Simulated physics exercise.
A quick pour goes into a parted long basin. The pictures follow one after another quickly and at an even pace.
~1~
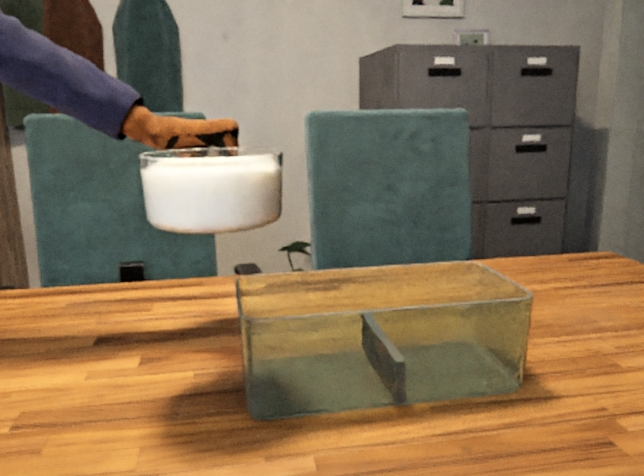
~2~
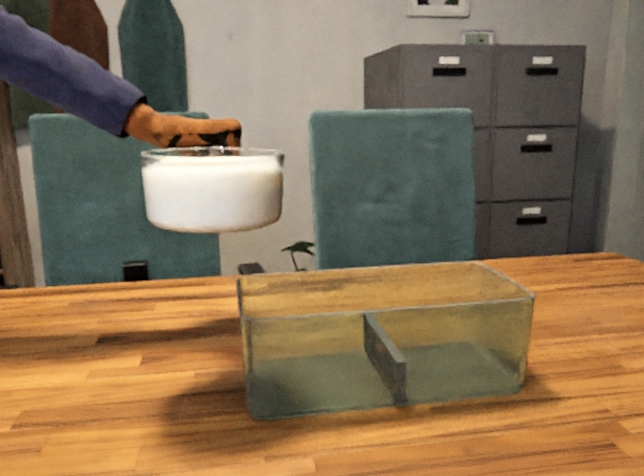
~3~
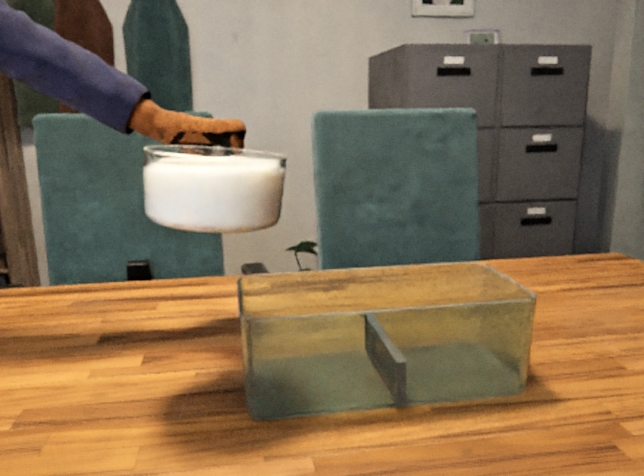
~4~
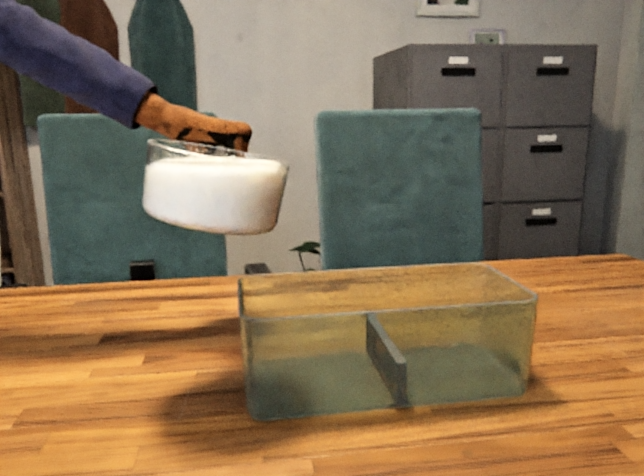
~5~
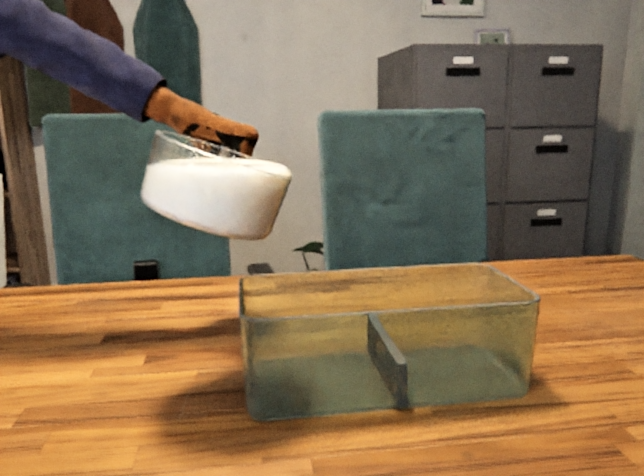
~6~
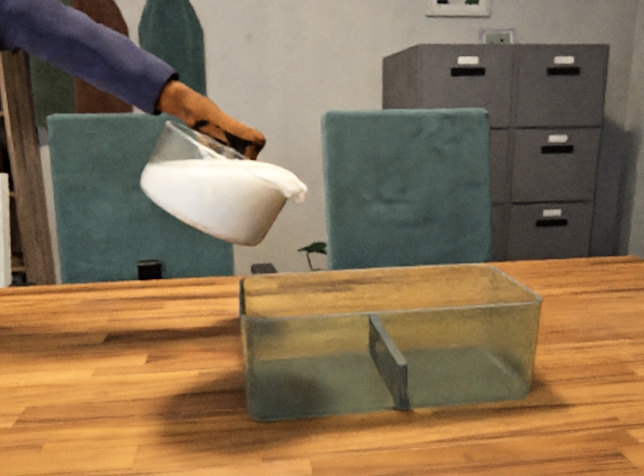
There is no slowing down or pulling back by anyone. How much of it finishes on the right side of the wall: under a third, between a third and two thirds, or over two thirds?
Under a third.
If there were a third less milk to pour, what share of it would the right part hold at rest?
It comes to around 5 percent.
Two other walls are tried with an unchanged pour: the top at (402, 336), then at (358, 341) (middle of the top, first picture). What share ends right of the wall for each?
First try close to 10 percent, second try close to 20 percent.
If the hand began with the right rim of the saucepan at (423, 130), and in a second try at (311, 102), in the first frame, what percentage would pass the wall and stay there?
Result, first then second: About 85 % and about 40 %.
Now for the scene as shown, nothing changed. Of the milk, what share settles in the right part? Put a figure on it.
About 5 percent.
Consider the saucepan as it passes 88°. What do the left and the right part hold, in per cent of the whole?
About 40 % left and about 0 % right.
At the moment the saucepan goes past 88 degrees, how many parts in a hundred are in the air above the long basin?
35 per cent.
A moment on, the saucepan is tipped on its side and 26 per cent is still to pour, 40 is left of the wall and 0 right of it.
Next, the saucepan is tipped right over and 5 per cent is still to pour, 86 is left of the wall and 3 right of it.
Then the saucepan is tipped right over and 0 per cent is still to pour, 92 is left of the wall and 6 right of it.
Later the saucepan is tipped right over and 0 per cent is still to pour, 93 is left of the wall and 7 right of it.
At rest 92 per cent lies left of the wall, 7 right of it and 1 outside.
